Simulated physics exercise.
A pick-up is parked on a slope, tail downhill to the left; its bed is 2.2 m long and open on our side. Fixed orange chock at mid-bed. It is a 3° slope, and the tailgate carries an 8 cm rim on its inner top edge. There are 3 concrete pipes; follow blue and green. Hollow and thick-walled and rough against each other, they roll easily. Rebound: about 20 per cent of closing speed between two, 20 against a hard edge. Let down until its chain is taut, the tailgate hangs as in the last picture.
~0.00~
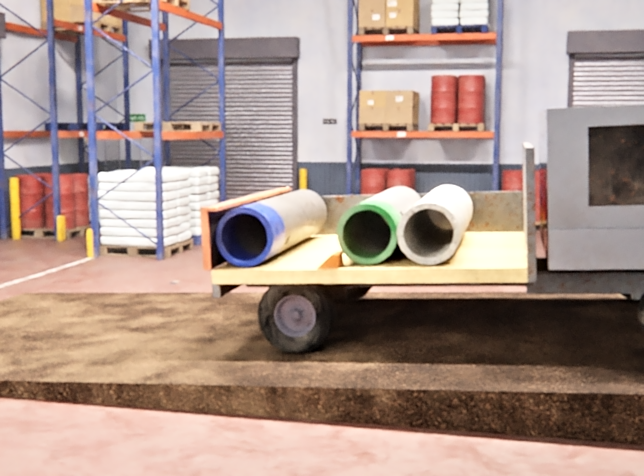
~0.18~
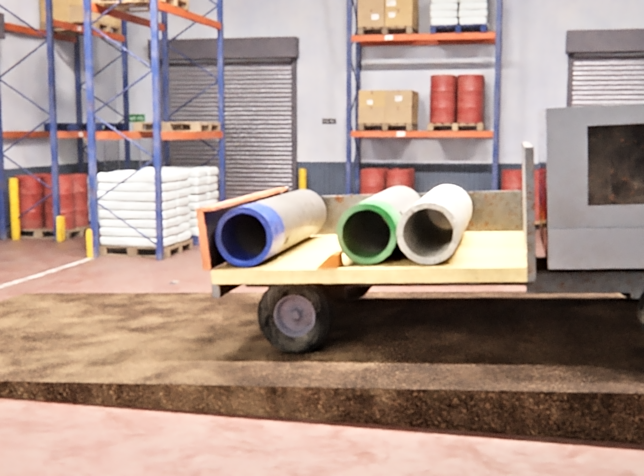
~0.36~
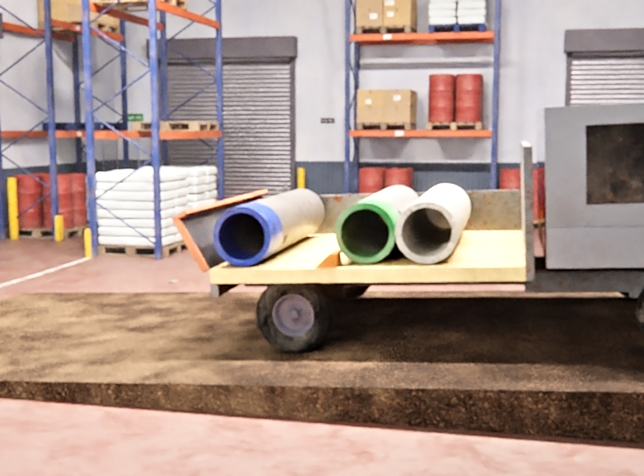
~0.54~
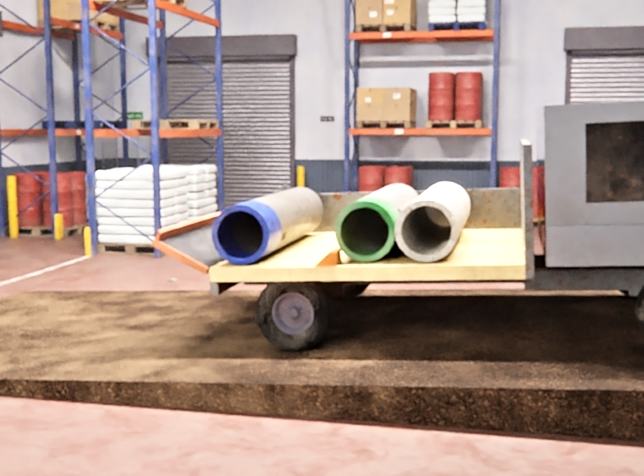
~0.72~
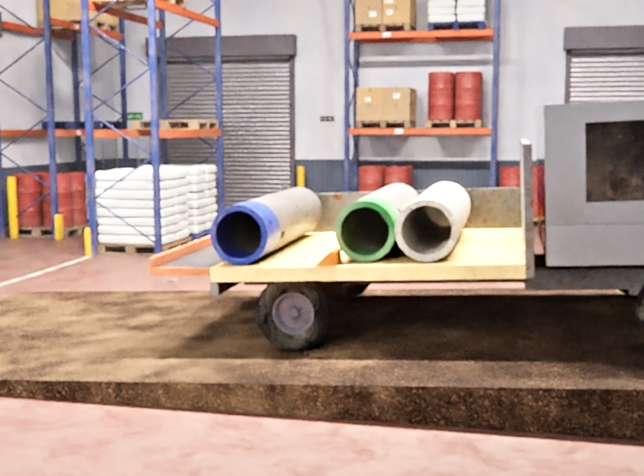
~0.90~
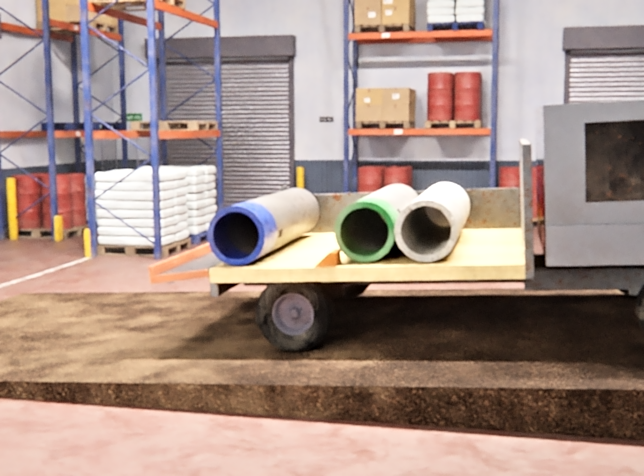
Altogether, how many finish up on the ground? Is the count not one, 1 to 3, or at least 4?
The count is not one.
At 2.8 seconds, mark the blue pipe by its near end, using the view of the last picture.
That would be about (173, 238) in pixels.
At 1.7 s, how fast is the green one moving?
Estimate: Some 0.0 m/s.
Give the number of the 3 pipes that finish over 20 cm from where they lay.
In all, 1.
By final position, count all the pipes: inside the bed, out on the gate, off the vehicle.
The split comes out as 2, 1 and 0.
By 1.7 s, blue is on the bed, 5 cm short of the hinge, rolling left; green is on the bed, 110 cm short of the hinge; 0 of 3 are out.
By 2.8 s, blue is on the gate, 30 cm past the hinge, rolling right; as before, green; 0 of 3 are out.
By 4.0 s, blue is on the gate, 30 cm past the hinge; as before, green; 0 of 3 are out.
Finally (5.4 s), blue is on the gate, 30 cm past the hinge; green is on the bed, 110 cm short of the hinge; 0 of 3 are out.
